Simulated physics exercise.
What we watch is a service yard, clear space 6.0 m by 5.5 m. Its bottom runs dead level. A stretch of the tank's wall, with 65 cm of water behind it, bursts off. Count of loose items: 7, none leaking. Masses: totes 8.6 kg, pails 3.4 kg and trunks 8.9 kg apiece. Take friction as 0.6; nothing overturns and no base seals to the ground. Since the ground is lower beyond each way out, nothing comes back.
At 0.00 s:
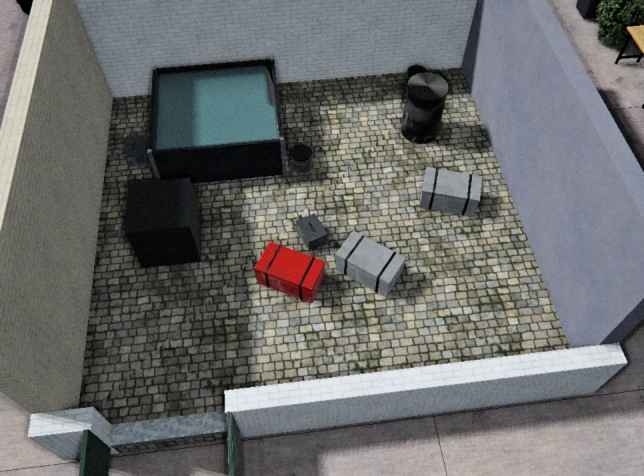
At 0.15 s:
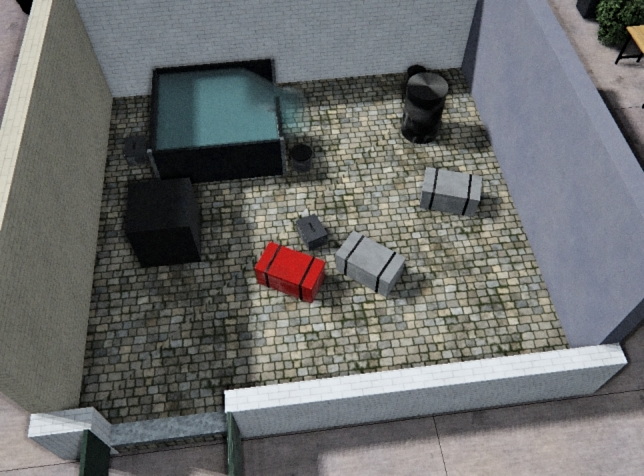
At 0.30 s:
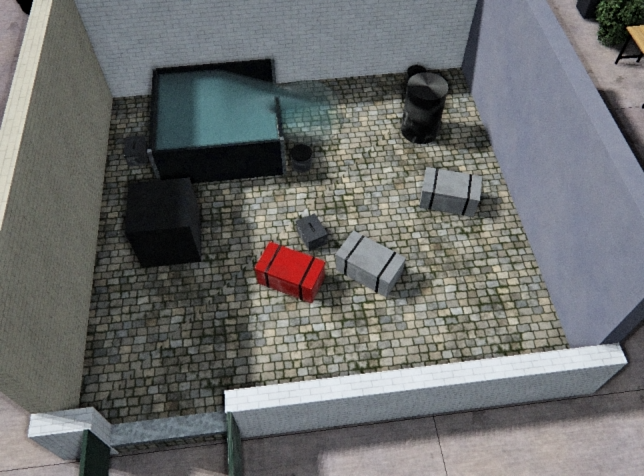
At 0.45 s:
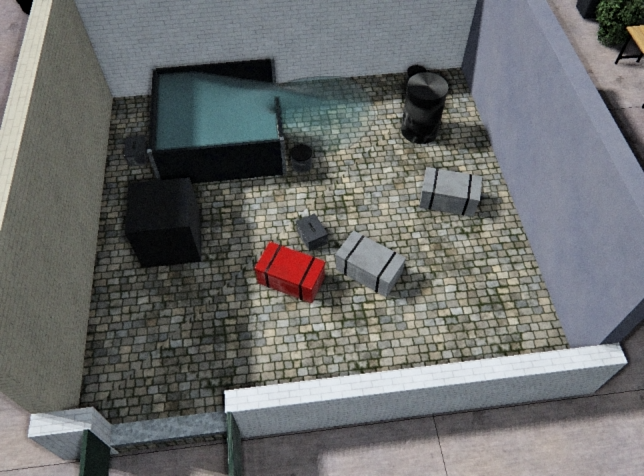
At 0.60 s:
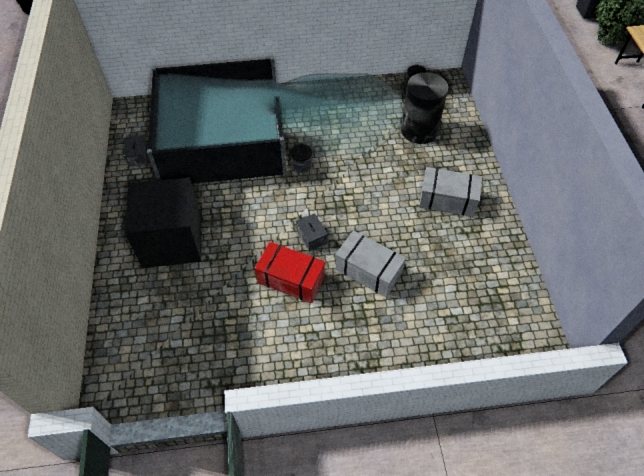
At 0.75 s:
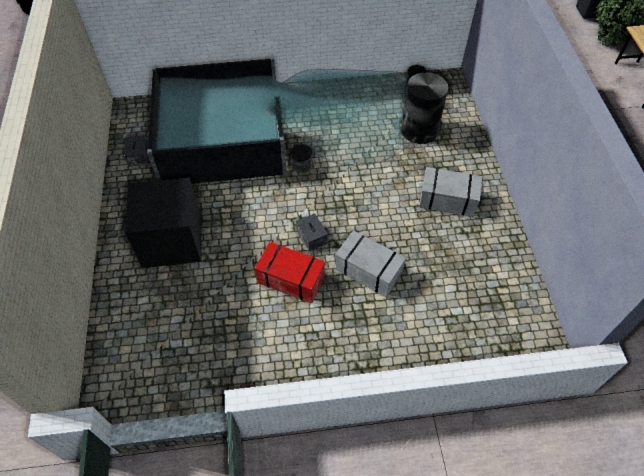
Water pours from the right side of a dark tank and spreads across the cobbled yard.
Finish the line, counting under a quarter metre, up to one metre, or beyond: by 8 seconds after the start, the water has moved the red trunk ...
It has moved it a short way.
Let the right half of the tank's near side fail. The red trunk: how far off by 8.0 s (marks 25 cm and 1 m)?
Note: Red trunk swept well away.
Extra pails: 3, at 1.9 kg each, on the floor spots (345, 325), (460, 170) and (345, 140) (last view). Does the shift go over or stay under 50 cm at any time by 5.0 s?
First inside the limit, then outside the limit, then outside the limit.
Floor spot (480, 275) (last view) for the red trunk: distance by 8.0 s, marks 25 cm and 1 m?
From that spot, it is pushed far off.
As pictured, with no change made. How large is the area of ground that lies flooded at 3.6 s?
That flooded area is roughly 17 m2.
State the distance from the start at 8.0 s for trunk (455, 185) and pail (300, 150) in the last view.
Lab note - net shifts in turn: 450 cm; 0 cm.
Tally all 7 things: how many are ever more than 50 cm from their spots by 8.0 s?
Count: 4.
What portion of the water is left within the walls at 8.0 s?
Close to 100 in a hundred parts remain.
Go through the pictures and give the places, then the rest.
The red trunk at (290, 265) rests on the ground; water covers 3.1 m2; 0 of 7 have shifted, in the first frame.
The red trunk at (290, 265), on the bottom; 3.6 m2 under water; 0 of 7 have shifted, in the second frame.
The red trunk at (290, 265) rests on the ground; water covers 4.4 m2; 0 of 7 have shifted, in the third frame.
The red trunk at (290, 265), on the bottom; water covers 5.3 m2; 0 of 7 have shifted, in the fourth frame.
The red trunk at (290, 265), on the bottom; 6.2 m2 under water; 0 of 7 have shifted, in the fifth frame.
The red trunk at (290, 265) rests on the ground; water covers 7.0 m2; 0 of 7 have shifted, in the sixth frame.
After 1.6 s the red trunk is near (290, 265), 0.0 m from its start, aground; 0 of 7 are out; 1 afloat.
After 3.6 s the red trunk is near (290, 265), 0.0 m from its start, aground; 0 of 7 are out; 2 afloat.
After 5.6 s the red trunk is near (290, 265), 0.0 m from its start, aground; 0 of 7 are out; 2 afloat.
After 8.0 s the red trunk is near (241, 251), 0.7 m from its start, aground; 0 of 7 are out; 3 afloat.
